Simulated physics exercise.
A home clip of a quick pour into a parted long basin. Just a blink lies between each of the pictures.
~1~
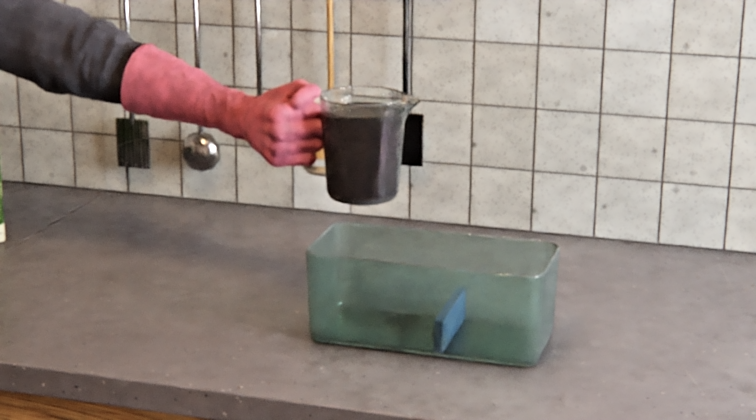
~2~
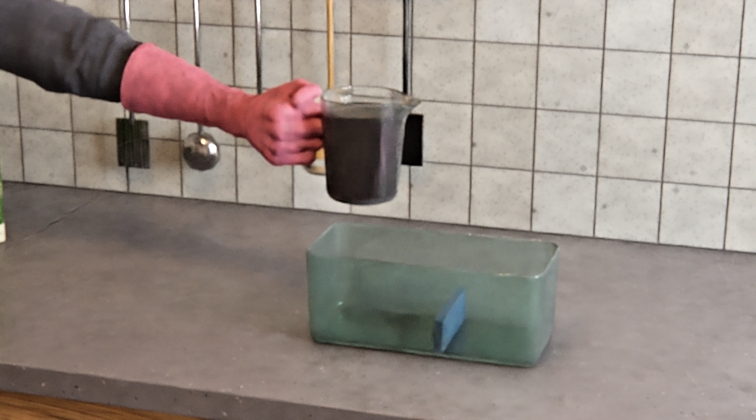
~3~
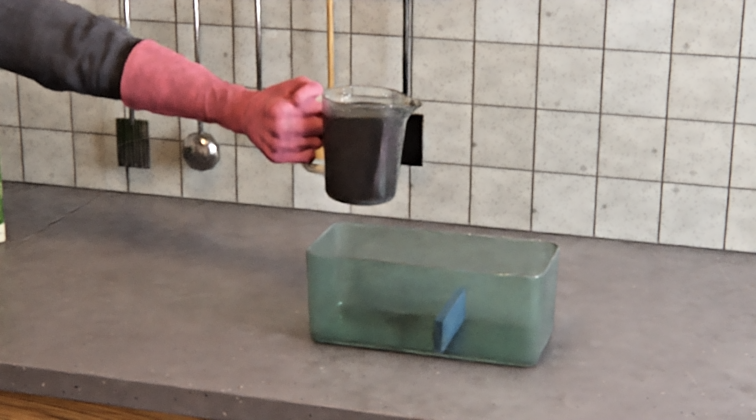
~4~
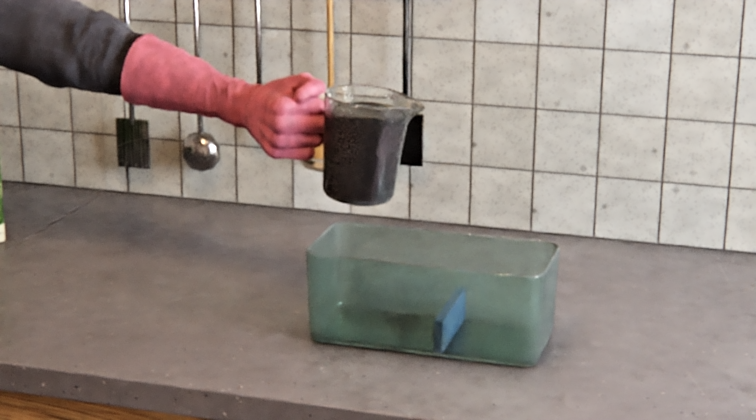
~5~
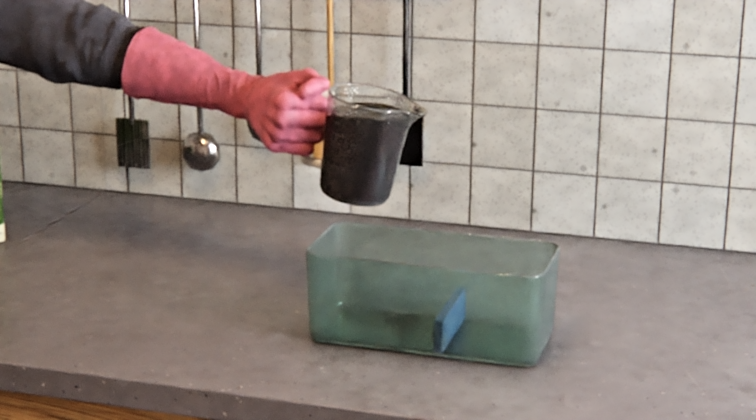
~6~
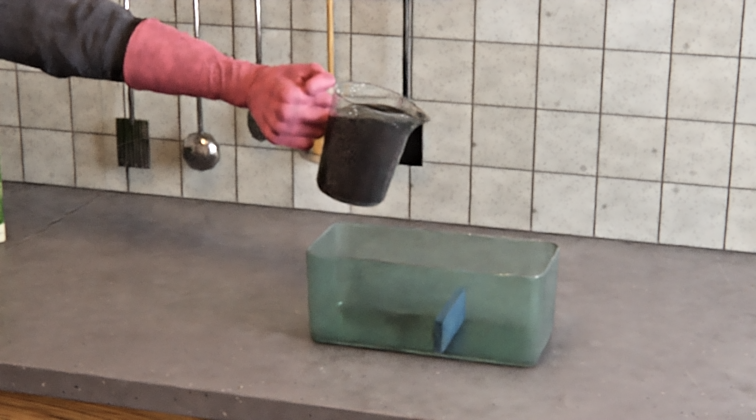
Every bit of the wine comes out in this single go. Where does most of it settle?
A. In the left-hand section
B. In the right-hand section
(B) In the right-hand section.
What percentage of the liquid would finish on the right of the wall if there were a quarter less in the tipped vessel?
Something like 50 per cent, give or take.
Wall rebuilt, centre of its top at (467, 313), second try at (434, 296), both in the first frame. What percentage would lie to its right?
40 % and 80 %, roughly.
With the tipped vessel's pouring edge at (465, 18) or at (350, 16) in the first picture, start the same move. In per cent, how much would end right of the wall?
About 60 per cent, then about 5 per cent.
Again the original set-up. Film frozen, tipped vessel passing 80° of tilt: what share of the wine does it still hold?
Remaining fraction: Approx. 70 %.
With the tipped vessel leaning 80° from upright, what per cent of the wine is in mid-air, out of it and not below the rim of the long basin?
Estimate: Some 20 per cent.
A moment on, the tilt is 80° and 70 per cent is still to pour, 0 is left of the wall and 12 right of it.
Next, the tilt is 117° and 10 per cent is still to pour, 20 is left of the wall and 58 right of it.
Then the tilt is 122° and 0 per cent is still to pour, 36 is left of the wall and 62 right of it.
Later the tilt is 122° and 0 per cent is still to pour, 37 is left of the wall and 62 right of it.
At rest 37 per cent lies left of the wall, 62 right of it and 1 outside.
